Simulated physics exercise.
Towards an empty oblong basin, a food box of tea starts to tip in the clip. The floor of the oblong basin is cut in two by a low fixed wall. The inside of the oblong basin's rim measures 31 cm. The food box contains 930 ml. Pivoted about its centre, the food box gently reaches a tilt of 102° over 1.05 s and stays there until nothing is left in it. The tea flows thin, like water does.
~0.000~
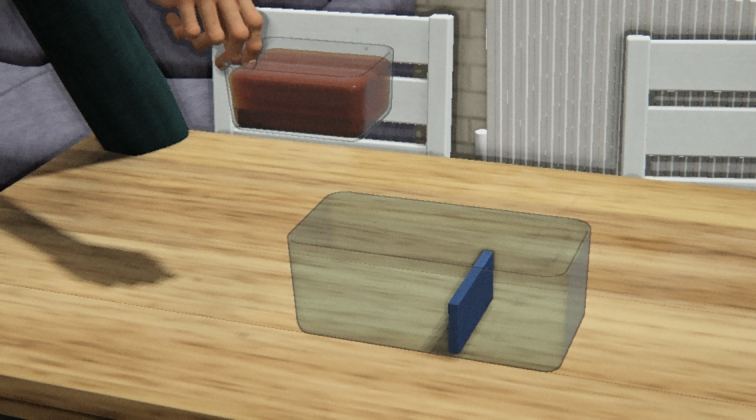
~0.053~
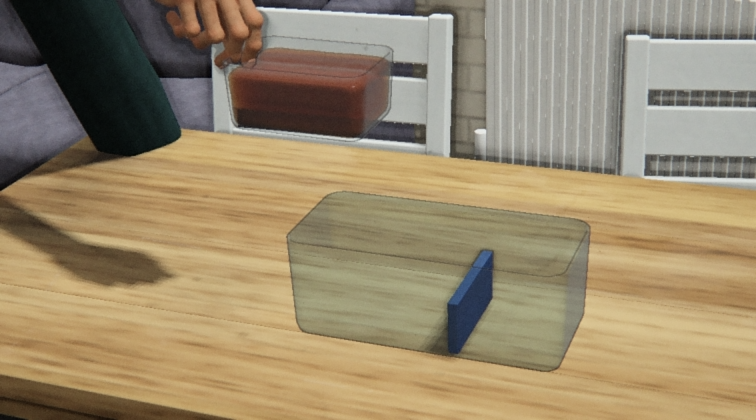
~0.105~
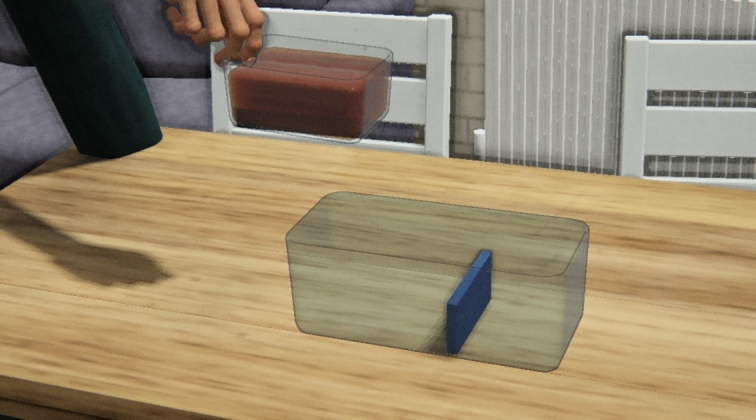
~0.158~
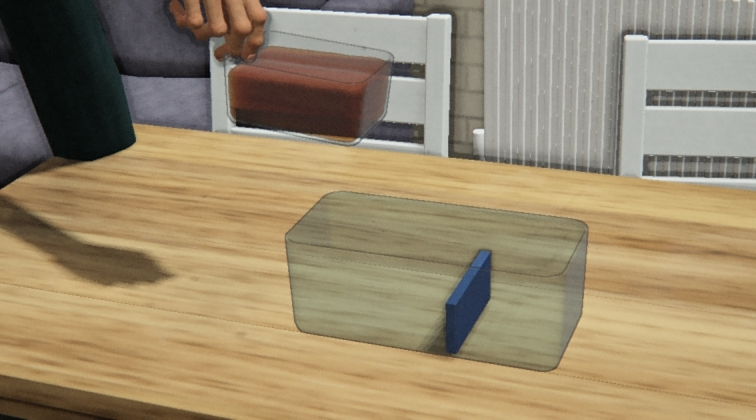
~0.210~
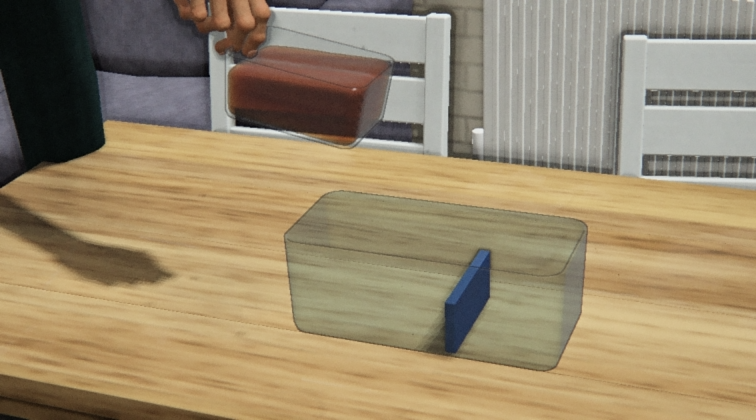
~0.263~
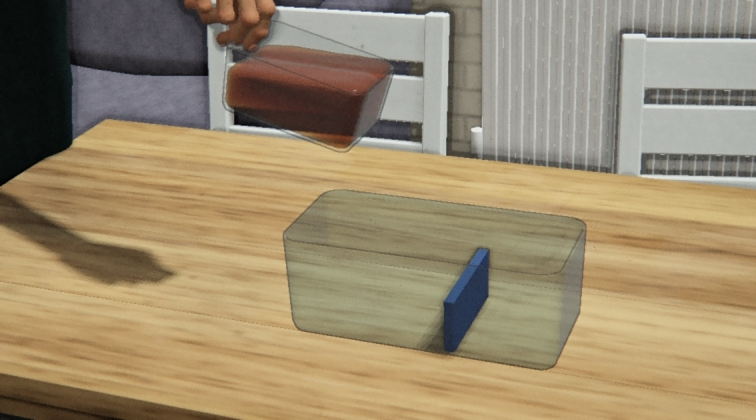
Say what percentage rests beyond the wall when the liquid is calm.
Roughly 16 per cent rests beyond the wall.
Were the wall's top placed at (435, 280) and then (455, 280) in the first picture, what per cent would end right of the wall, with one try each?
Some 60 in a hundred, then some 45 in a hundred.
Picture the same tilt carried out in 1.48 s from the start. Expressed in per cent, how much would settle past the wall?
In that case some 25 per cent.
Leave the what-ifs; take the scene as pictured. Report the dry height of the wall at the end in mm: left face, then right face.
Left 34 mm, right 52 mm.
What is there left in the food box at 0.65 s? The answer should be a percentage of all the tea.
About 38 percent.
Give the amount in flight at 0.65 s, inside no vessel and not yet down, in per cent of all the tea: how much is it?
It comes to roughly 42 per cent.
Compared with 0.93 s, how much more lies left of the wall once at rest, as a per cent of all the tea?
10 %.
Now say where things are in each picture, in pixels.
It leans 0°; its right rim is at (379, 64); the tea meets the walls at (247, 60) and (379, 71); the oblong basin's rim runs from (309, 216) to (579, 251); the wall's top is at (471, 278), in the first picture.
It leans 1°; its right rim is at (379, 64); the tea meets the walls at (247, 59) and (379, 71), in the second picture.
It leans 3°; its right rim is at (379, 67); the tea meets the walls at (246, 59) and (379, 73), in the third picture.
It leans 6°; its right rim is at (379, 71); the tea meets the walls at (247, 58) and (379, 73), in the fourth picture.
It leans 10°; its right rim is at (380, 76); the tea meets the walls at (247, 57) and (381, 74), in the fifth picture.
It leans 15°; its right rim is at (381, 82); the tea meets the walls at (246, 56) and (383, 75); 1 per cent is over the edge, in the sixth picture.
Then, 0.65 s in, the tilt is 69° and 37 per cent is still to pour, 16 is left of the wall and 4 right of it.
Then, 0.93 s in, the tilt is 99° and 7 per cent is still to pour, 64 is left of the wall and 16 right of it.
Then, 1.23 s in, the tilt is 102° and 0 per cent is still to pour, 72 is left of the wall and 16 right of it.
Then, 1.55 s in, the tilt is 102° and 0 per cent is still to pour, 73 is left of the wall and 16 right of it.
Finally, 73 per cent lies left of the wall, 16 right of it and 11 outside.
